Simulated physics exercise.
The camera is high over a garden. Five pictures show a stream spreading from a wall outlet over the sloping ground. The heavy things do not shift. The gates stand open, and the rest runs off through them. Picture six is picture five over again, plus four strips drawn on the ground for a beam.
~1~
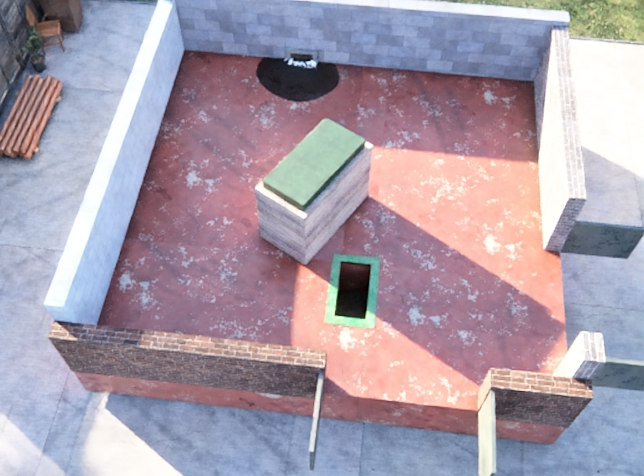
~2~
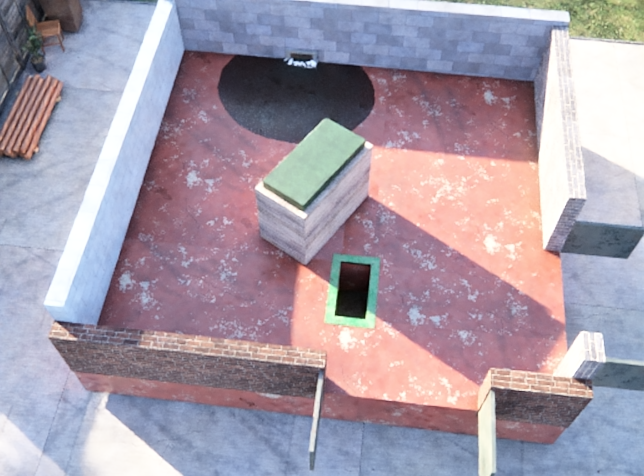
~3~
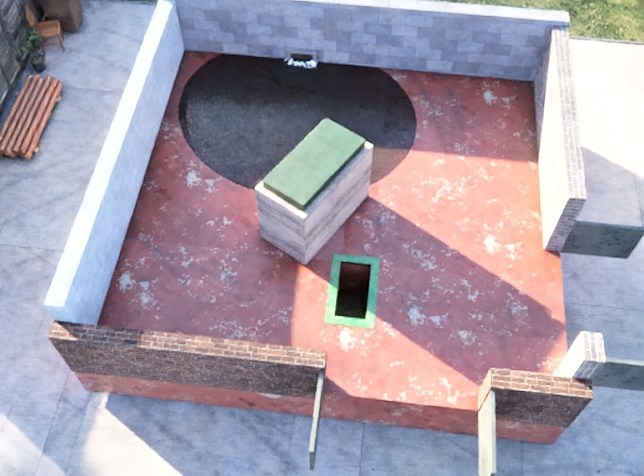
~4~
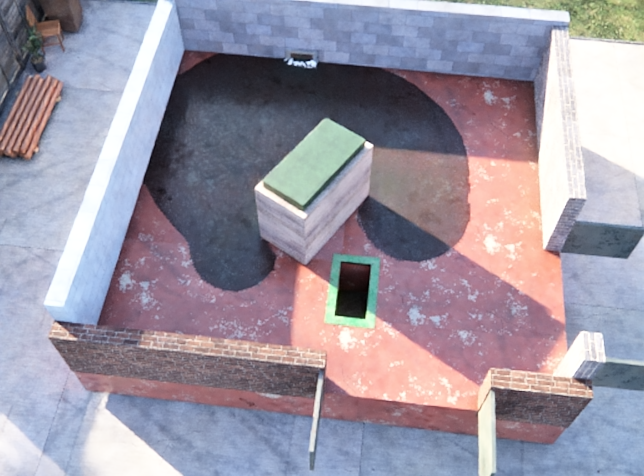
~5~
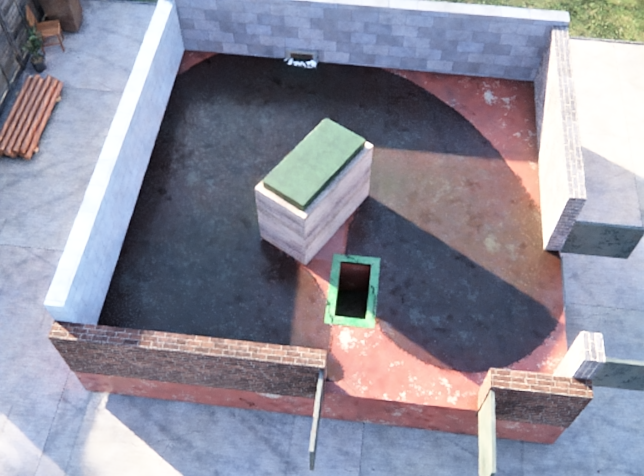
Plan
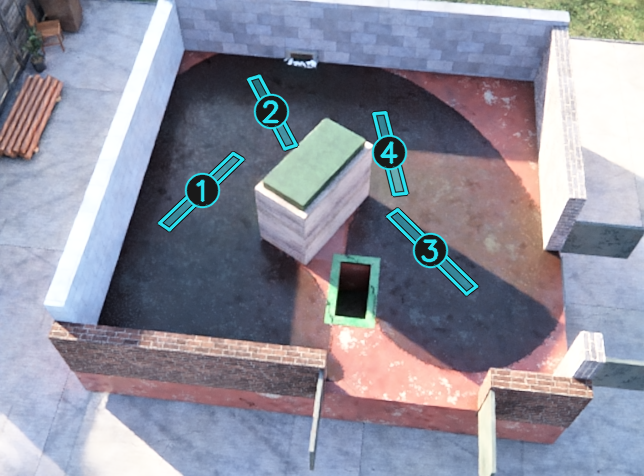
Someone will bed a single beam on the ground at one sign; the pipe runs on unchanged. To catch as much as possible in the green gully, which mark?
The answer is spot 4.
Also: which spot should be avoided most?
The answer is 2.
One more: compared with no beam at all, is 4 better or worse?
Spot 4 is better.
In cyan, 1 from (164, 226) to (237, 156); 2 from (254, 77) to (290, 147); 3 from (392, 213) to (471, 290); 4 from (379, 113) to (400, 193).
With 1, about 17 % of the stream goes into the green gully, about 83 % out by the gates.
With 2, about 8 % of the stream goes into the green gully, about 92 % out by the gates.
With 3, about 17 % of the stream goes into the green gully, about 83 % out by the gates.
With 4, about 24 % of the stream goes into the green gully, about 76 % out by the gates.
